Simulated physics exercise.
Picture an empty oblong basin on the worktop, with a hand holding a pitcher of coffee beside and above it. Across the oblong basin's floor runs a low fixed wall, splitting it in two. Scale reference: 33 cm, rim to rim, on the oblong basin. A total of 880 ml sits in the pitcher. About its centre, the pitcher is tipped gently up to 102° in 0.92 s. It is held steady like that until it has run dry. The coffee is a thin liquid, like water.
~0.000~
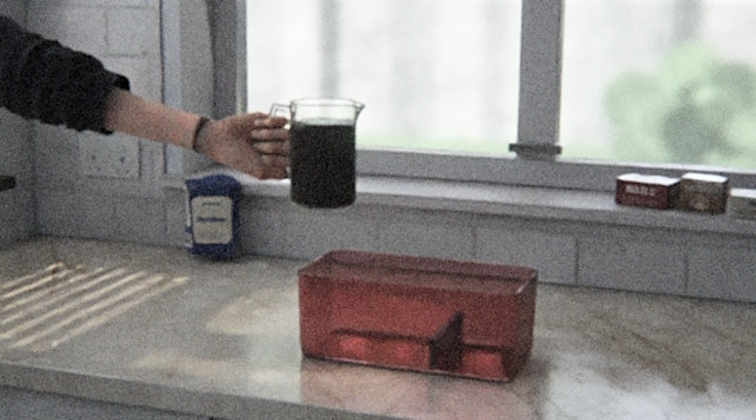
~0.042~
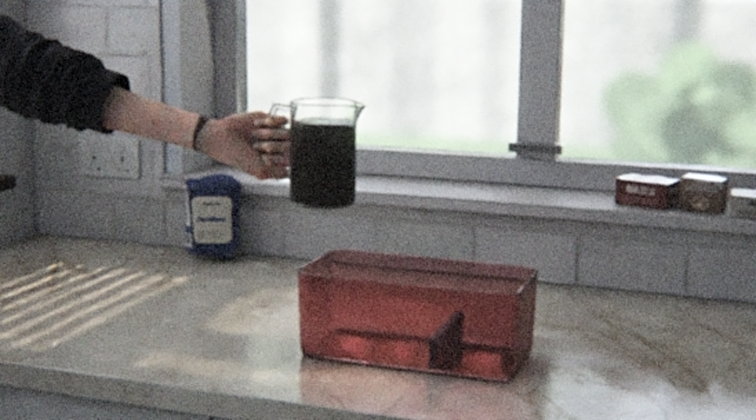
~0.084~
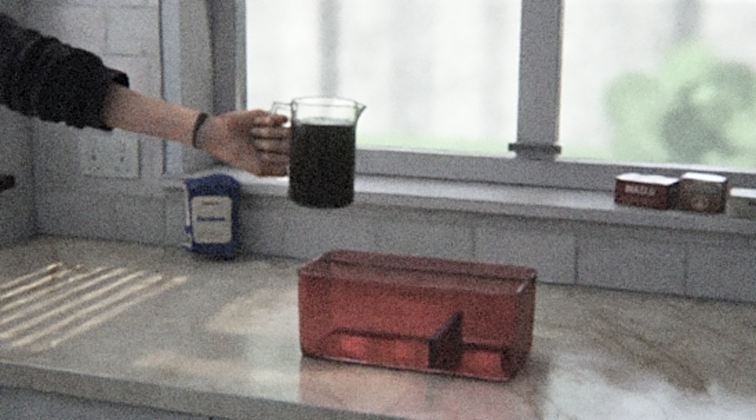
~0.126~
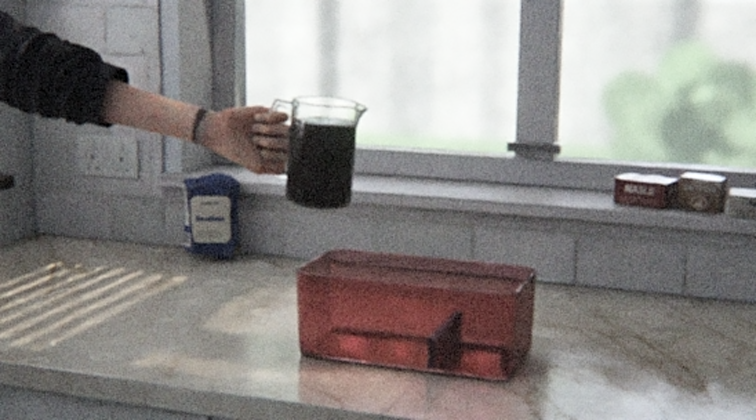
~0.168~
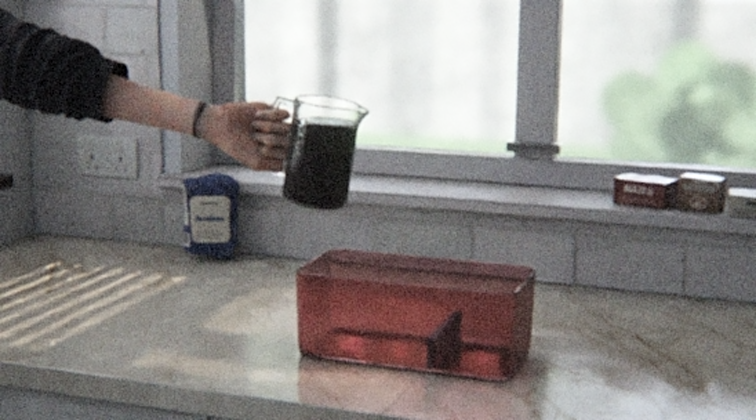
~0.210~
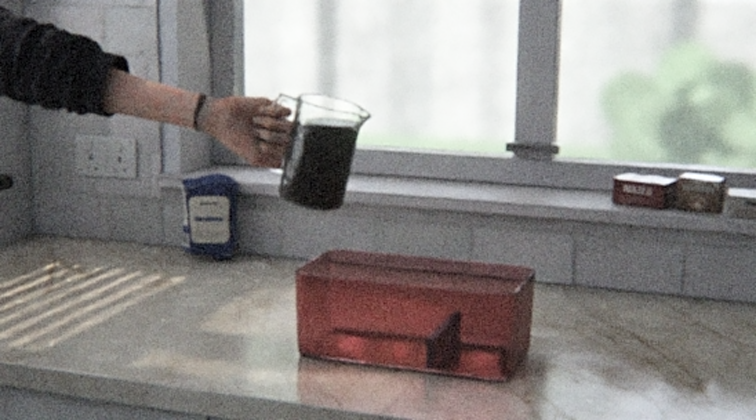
Glass pitcher of dark coffee, held by a hand, tilting slightly rightward above a red translucent oblong basin on a worktop.
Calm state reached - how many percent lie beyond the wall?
5 percent, roughly.
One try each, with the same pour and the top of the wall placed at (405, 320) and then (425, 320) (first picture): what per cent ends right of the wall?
Roughly 90 per cent, then 60 per cent.
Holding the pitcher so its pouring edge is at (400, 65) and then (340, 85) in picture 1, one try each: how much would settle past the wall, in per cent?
The first try gives 85 percent and the second 5 percent.
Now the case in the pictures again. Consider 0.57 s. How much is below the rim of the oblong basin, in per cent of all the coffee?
About 0 per cent.
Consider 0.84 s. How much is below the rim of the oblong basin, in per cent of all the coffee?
Value: Approx. 30 %.
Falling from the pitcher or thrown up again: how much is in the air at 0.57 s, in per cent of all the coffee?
Share: Roughly 10 per cent.
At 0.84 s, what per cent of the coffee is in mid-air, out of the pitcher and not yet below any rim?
Close to 22 %.
By 0.57 s the tilt is 70° and 90 per cent is still to pour, 0 is left of the wall and 0 right of it.
By 0.84 s the tilt is 100° and 47 per cent is still to pour, 30 is left of the wall and 0 right of it.
By 1.12 s the tilt is 102° and 10 per cent is still to pour, 72 is left of the wall and 2 right of it.
By 1.42 s the tilt is 102° and 1 per cent is still to pour, 87 is left of the wall and 4 right of it.
At rest 90 per cent lies left of the wall, 5 right of it and 6 outside.
